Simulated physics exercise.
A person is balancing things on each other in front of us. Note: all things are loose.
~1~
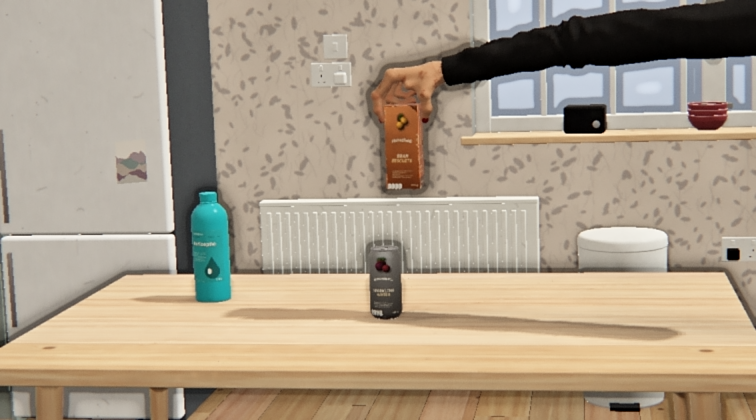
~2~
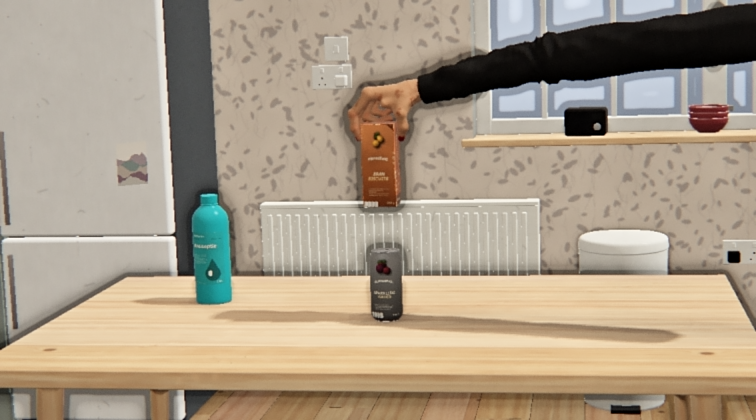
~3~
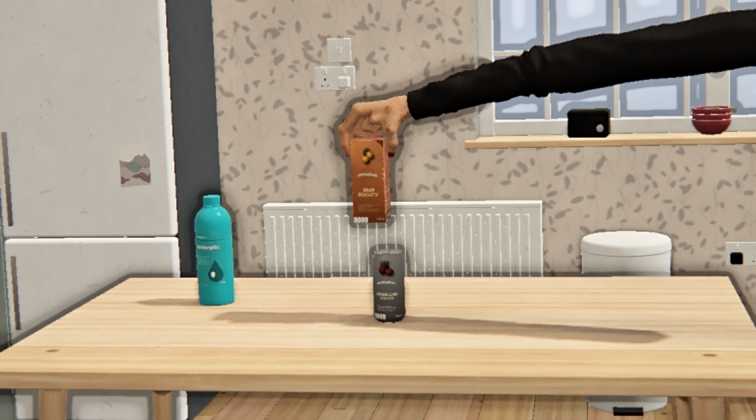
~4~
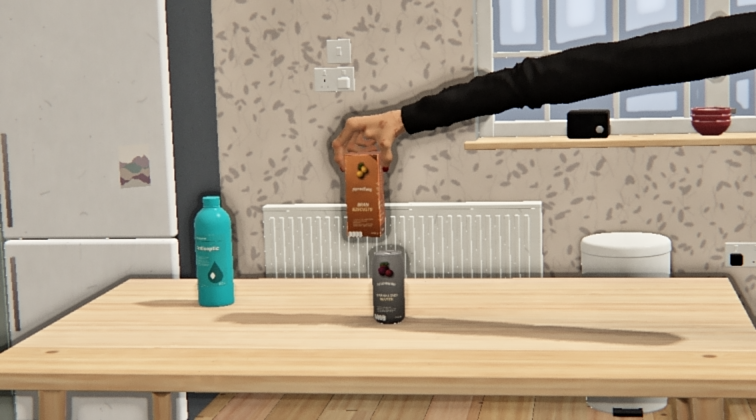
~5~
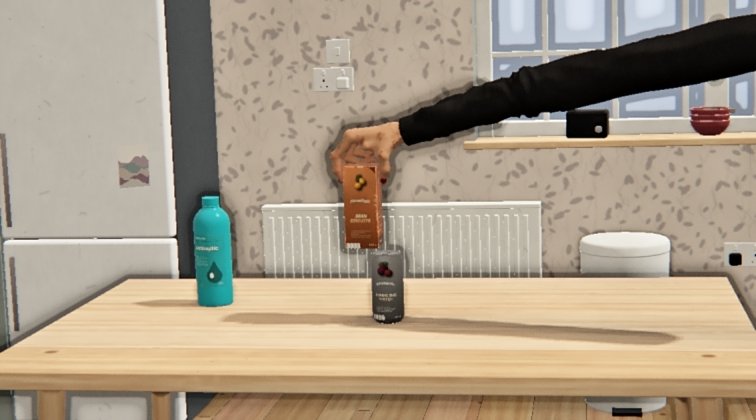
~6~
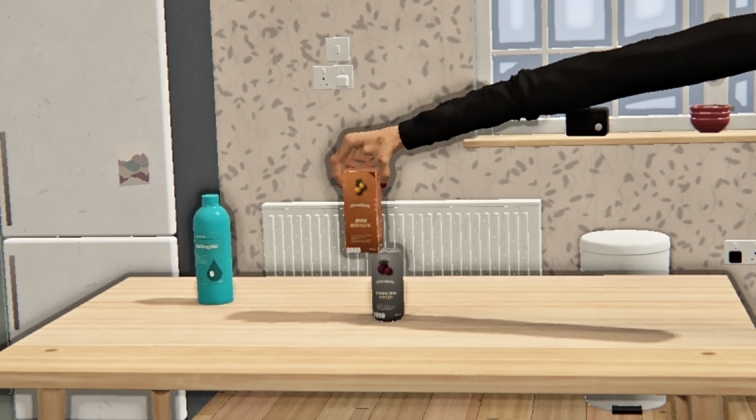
At first, a hand holds an orange carton in the air above a dark can on a wooden table, with a turquoise bottle to the left. The hand lowers the carton, moving it down and slightly left. It then sets the carton on the can's left side, still gripping it.
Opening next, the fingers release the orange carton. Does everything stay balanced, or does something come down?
My prediction: Unsteady.
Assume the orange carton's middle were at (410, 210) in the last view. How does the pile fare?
After that, the pile falls over.
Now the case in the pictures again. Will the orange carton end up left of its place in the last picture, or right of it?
Well, it travels over to the left.
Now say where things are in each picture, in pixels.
On its way; orange carton (404, 146); turquoise bottle (211, 247), in the first frame.
On its way; orange carton (381, 164); turquoise bottle (212, 249), in the second frame.
On its way; orange carton (371, 180); turquoise bottle (214, 250), in the third frame.
On its way; orange carton (365, 194); turquoise bottle (214, 251), in the fourth frame.
On its way; orange carton (363, 205); turquoise bottle (213, 251), in the fifth frame.
Set down, still held; orange carton (363, 210); turquoise bottle (213, 249), in the sixth frame.
Then, 0.30 s past the last view, orange carton rocked 20° from its first pose near (349, 215).
Then, 0.40 s past the last view, orange carton now fallen.
Then, 0.50 s past the last view, things are still on the move.
Finally, fallen, orange carton; the other 2 still in place. Final places as the last picture's camera would see them, orange carton near (315, 303). The pile loses its balance.
